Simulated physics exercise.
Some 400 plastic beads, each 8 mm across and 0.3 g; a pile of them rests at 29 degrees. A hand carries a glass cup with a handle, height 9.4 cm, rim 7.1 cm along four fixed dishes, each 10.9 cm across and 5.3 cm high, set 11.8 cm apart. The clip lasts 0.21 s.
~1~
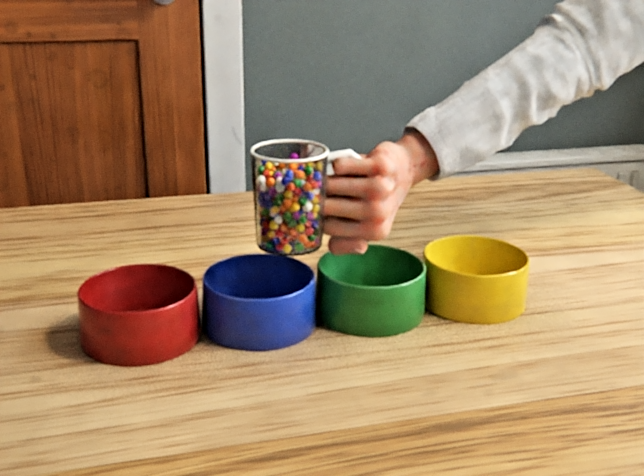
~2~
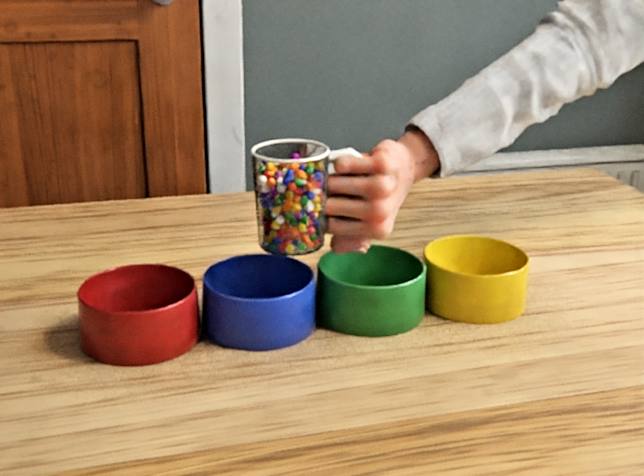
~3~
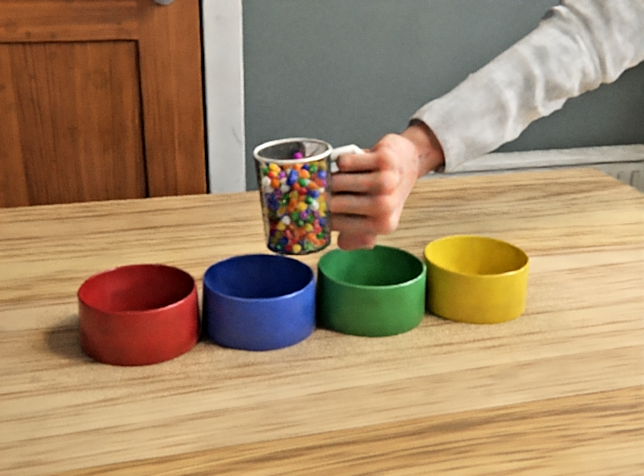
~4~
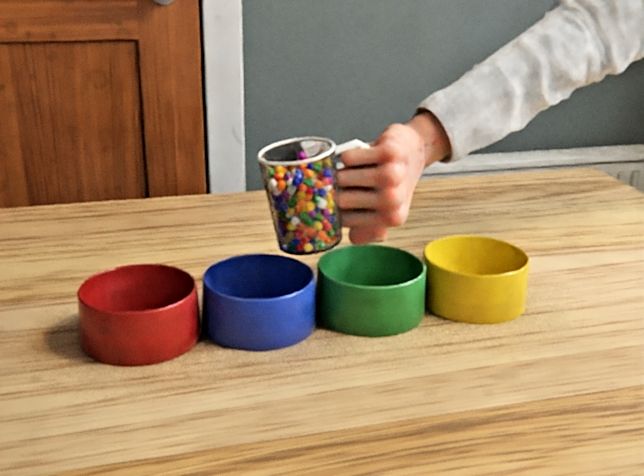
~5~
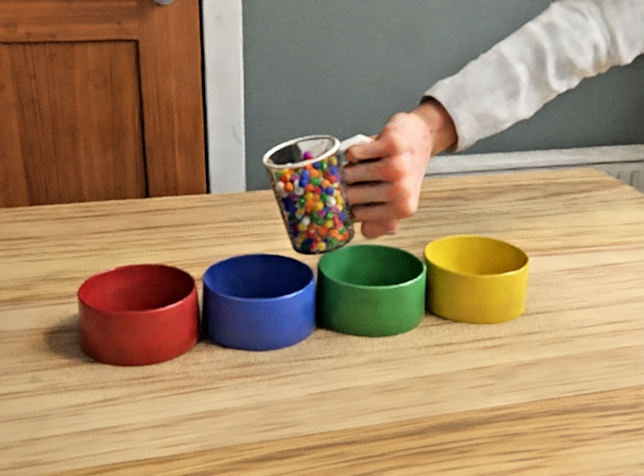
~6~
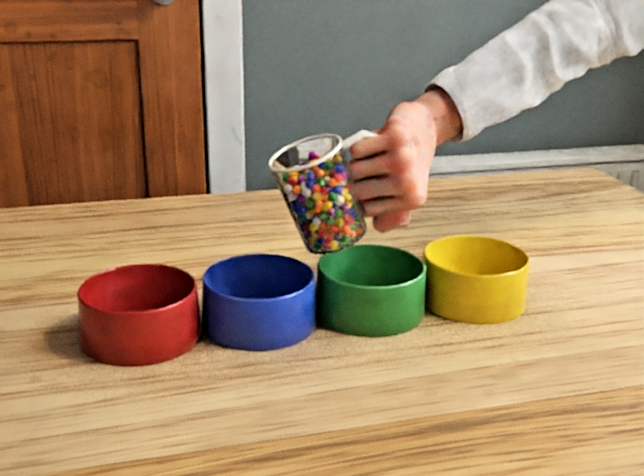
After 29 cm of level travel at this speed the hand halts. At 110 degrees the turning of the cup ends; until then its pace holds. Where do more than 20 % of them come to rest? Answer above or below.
Red dish: Below; blue dish: Below; green dish: Above; yellow dish: Above; on the counter: Below.
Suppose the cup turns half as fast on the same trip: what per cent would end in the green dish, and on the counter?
Green 0, counter 0.
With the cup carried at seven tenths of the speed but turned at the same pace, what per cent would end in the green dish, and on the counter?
In that case green 90; counter 0.
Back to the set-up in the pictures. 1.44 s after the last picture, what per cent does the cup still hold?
Roughly 0 per cent.
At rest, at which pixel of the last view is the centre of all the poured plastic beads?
Near (447, 292).
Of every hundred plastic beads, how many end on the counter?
About 10 per cent.
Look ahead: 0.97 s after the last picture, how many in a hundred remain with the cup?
About 30 per cent.
Then, 0.58 s after the last picture, tilt 98 degrees; cup holds 95 %, green 5 %.
Then, 0.97 s after the last picture, tilt 110 degrees; cup holds 30 %, green 35 %, yellow 25 %.
Then, 1.44 s after the last picture, tilt 110 degrees; cup holds 0 %, green 35 %, yellow 55 %.
In the end, red 0 %, blue 0 %, green 35 %, yellow 55 %, counter 10 %.
